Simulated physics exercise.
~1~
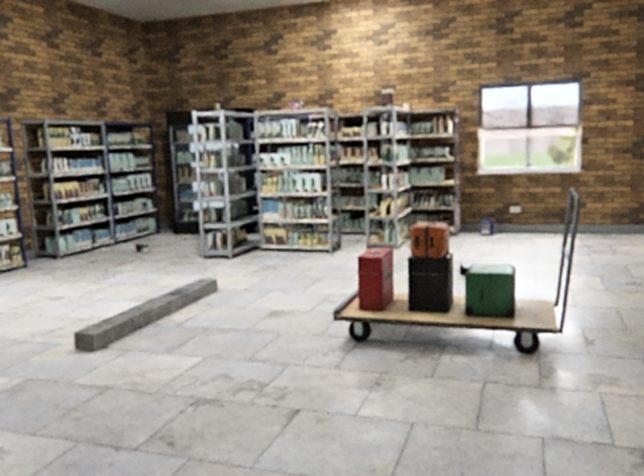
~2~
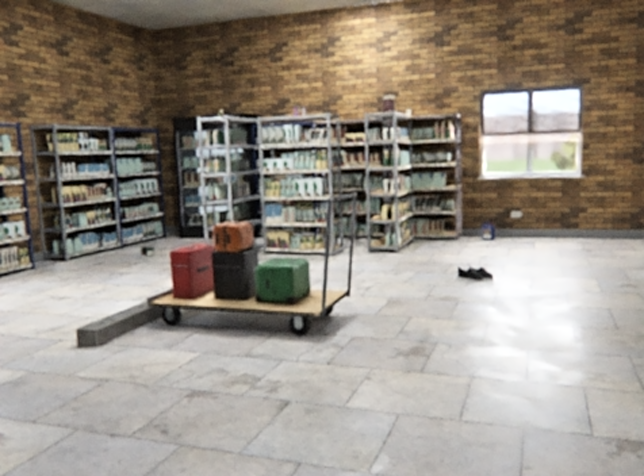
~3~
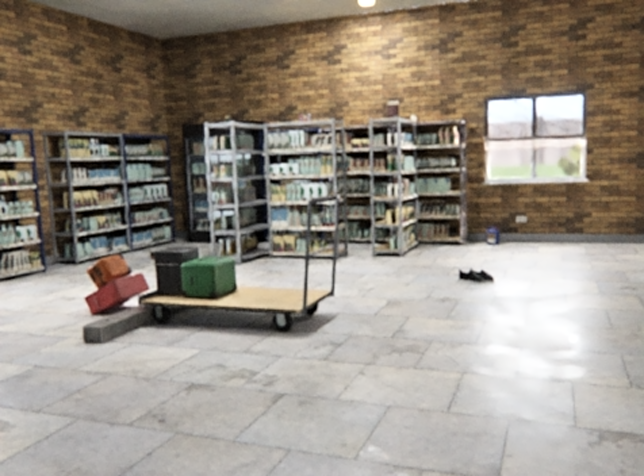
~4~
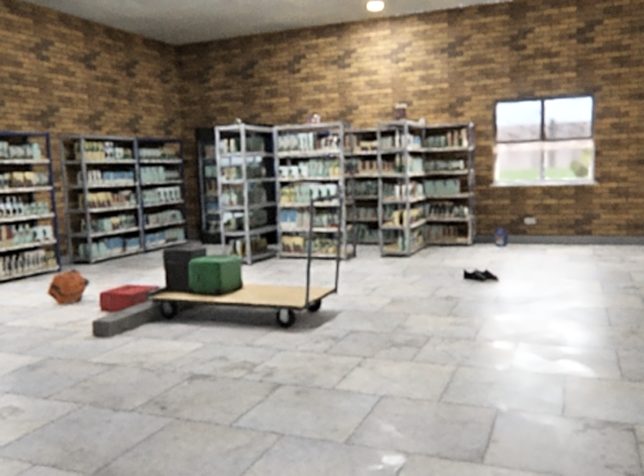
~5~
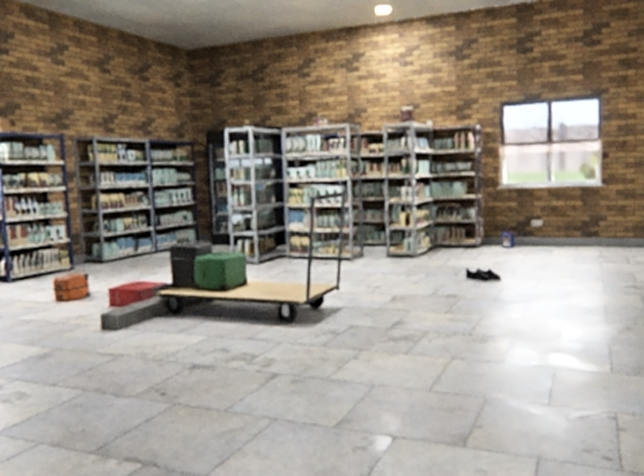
A flat wooden trolley with a tall handle at its right end carries four hard-sided pieces across the pale tiled floor of a brick-walled room with bookshelves and a window, seen from slightly above as the view drifts. A red box stands at the left, an orange case sits atop a black box in the middle, and a green case is at the right. The trolley rolls left and stops abruptly against a low grey kerb. The red box topples over the front edge and the orange case tumbles beyond it. Both end on the floor, while the black and green pieces stay aboard.
